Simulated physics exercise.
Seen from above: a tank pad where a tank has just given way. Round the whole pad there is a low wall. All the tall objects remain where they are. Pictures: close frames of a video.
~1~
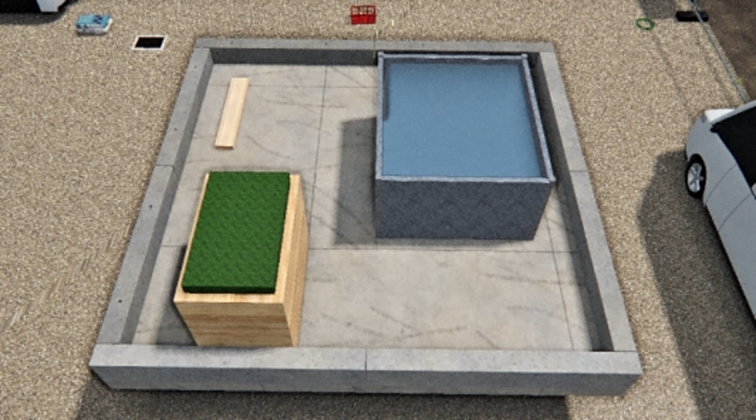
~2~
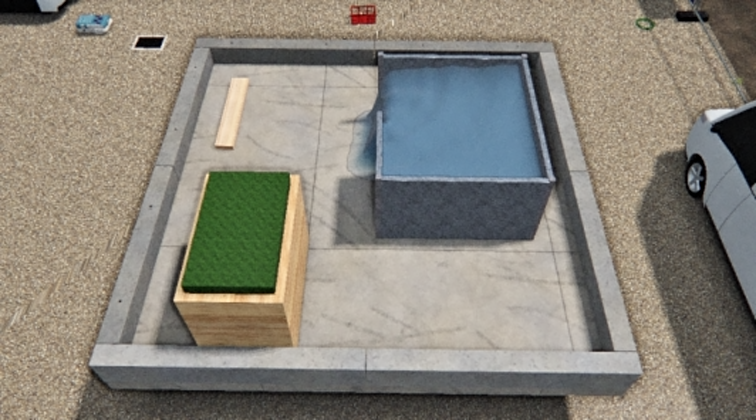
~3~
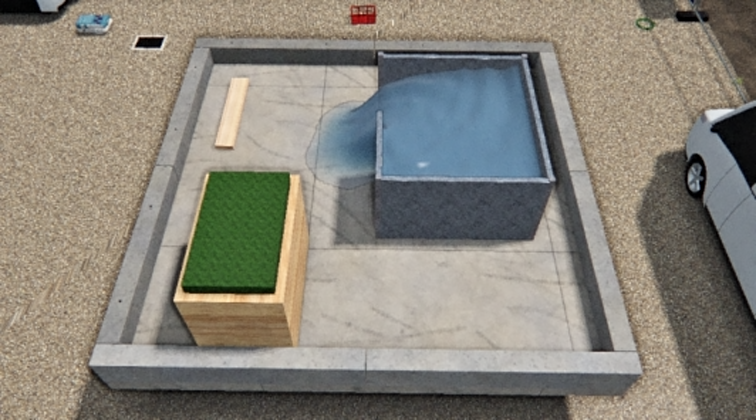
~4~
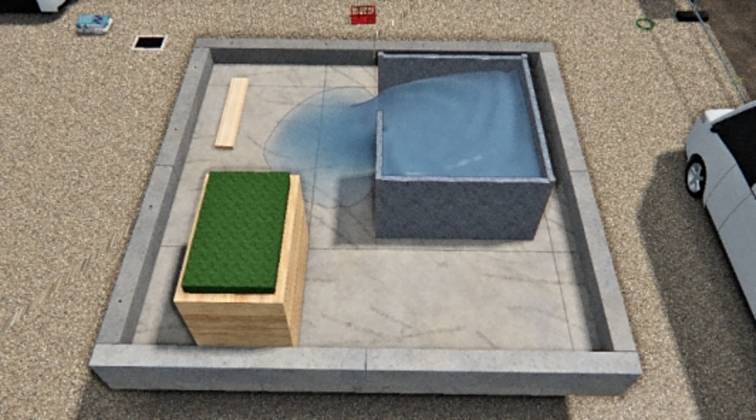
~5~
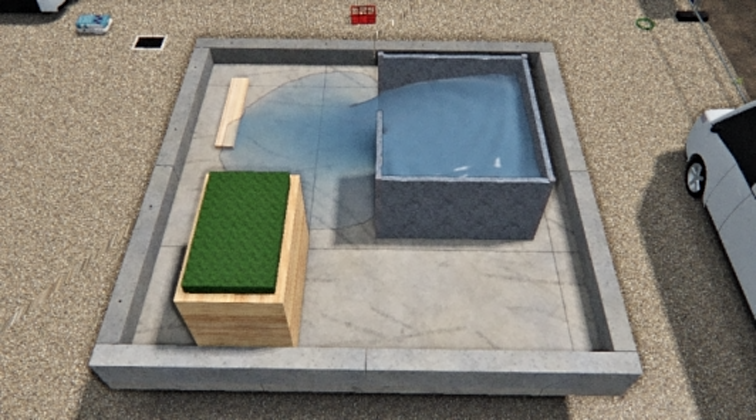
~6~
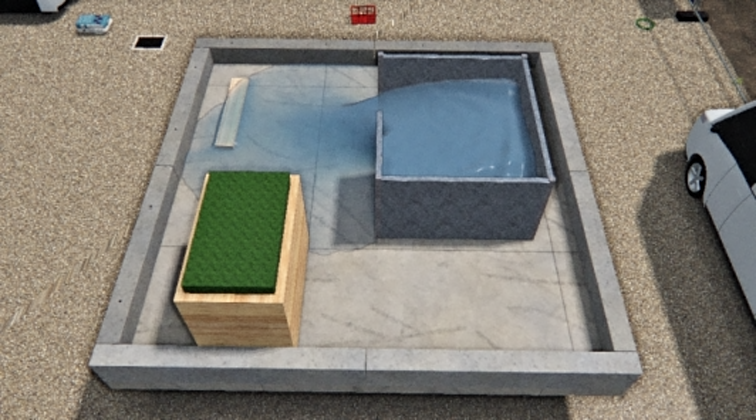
To begin with, a gray tank of still blue water stands on a walled concrete pad, near a green-topped wooden block and a plank. Water then pours through a gap in the tank's left side and fans out leftward across the pad, spreading around the plank and reaching behind the block.
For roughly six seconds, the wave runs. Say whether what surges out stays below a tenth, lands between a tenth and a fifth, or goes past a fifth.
It lands between a tenth and a fifth.
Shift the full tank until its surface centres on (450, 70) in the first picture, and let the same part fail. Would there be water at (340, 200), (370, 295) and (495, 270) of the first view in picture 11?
As listed: Covered, dry, clear.
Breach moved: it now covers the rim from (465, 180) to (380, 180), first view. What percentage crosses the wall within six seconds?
Close to 14 per cent, I reckon.
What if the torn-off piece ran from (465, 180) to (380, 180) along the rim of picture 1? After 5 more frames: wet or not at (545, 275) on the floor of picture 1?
That spot ends up soaked.
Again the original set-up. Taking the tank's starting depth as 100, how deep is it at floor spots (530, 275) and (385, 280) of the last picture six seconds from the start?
4 and 6 %, in that order.
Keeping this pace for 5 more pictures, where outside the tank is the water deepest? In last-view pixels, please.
Somewhere near (214, 67), I think.
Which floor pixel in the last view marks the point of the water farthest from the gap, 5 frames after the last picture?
My best guess is about (139, 325).
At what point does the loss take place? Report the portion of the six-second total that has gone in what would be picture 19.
Share gone by then: About 60 %.
A moment on, water covers 40 % of the floor; the low wall has let 1 % over.
Next, water covers 45 % of the floor; the low wall has let 1 % over.
Then, water covers 50 % of the floor; the low wall has let 9 % over.
Later, water covers 70 % of the floor; the low wall has let 12 % over.
In the end, water covers 80 % of the floor; the low wall has let 14 % over.
